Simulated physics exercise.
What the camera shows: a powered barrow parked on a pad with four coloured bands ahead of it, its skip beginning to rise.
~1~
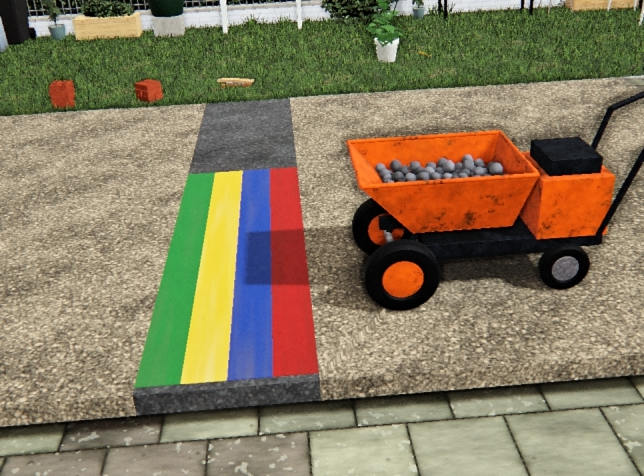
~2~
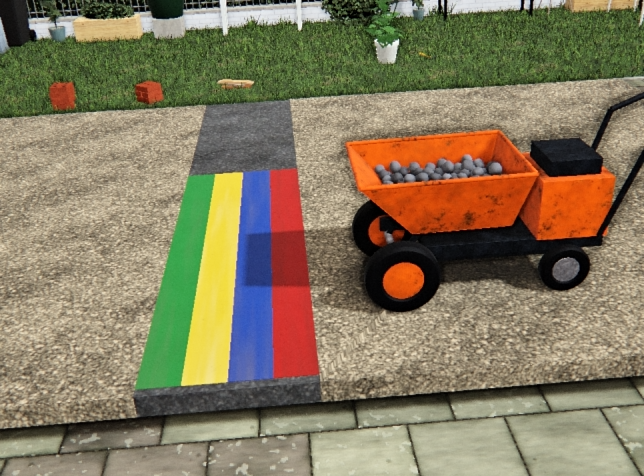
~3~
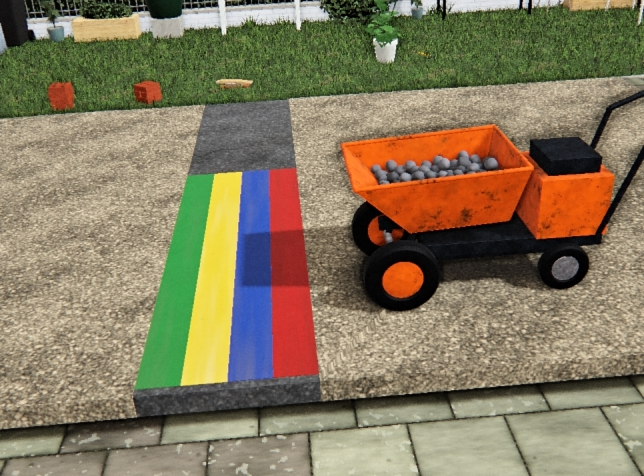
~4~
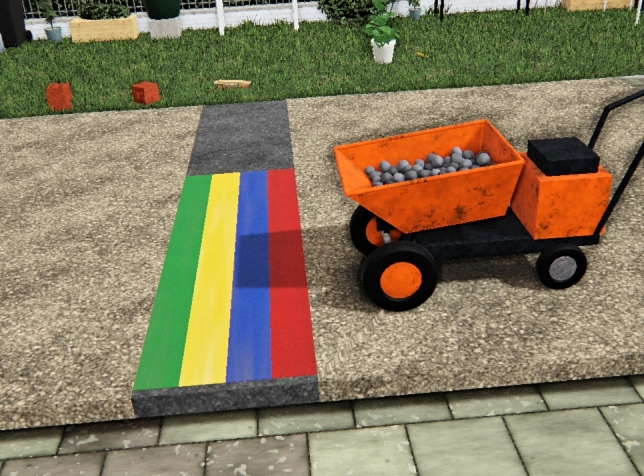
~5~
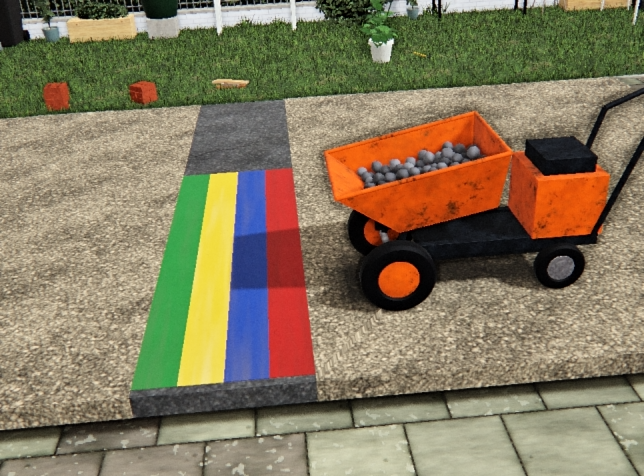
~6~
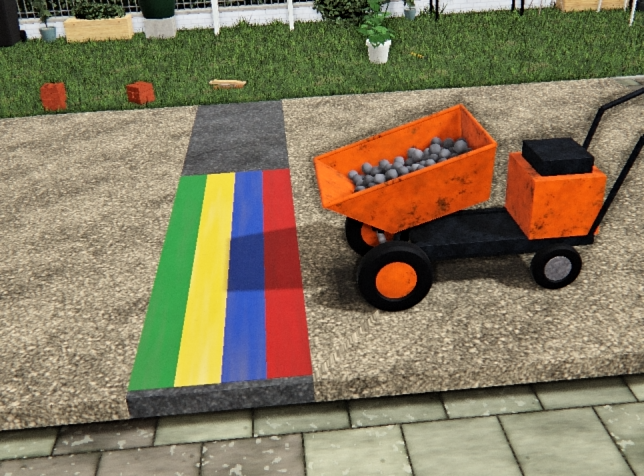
The orange skip of a small powered barrow, loaded with round grey cobbles, starts level, then tilts gradually down toward the left as its rear rises, beside a pad painted with green, yellow, blue and red bands.
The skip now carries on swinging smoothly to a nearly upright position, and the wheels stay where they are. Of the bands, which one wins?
The blue band wins.
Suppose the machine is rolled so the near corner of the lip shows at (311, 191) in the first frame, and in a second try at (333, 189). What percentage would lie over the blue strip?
The first stopping place yields 10 % and the other yields 30 %.
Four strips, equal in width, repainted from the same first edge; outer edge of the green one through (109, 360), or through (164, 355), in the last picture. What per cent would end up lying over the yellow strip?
The first one comes out at 10 percent, while the second comes out at 20 percent.
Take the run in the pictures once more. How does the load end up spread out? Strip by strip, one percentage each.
Approximate shares - red strip 20, blue strip 40, yellow strip 10, green strip 5.
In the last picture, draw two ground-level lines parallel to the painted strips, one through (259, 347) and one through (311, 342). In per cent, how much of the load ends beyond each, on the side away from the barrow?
50 and 80 in a hundred.
Soon, skip tipped steeply; all in the skip.
A while on, skip tipped right over; most in the skip; a small part over the red strip; a small part over the blue strip.
Towards the end, skip tipped right over; about a quarter in the skip; about a quarter over the red strip; about a third over the blue strip; a small part over the yellow strip; a stray few over the green strip; a stray few off the paint.
Finally, skip tipped right over; about a quarter in the skip; about a quarter over the red strip; about a third over the blue strip; a small part over the yellow strip; a stray few over the green strip; a stray few off the paint.
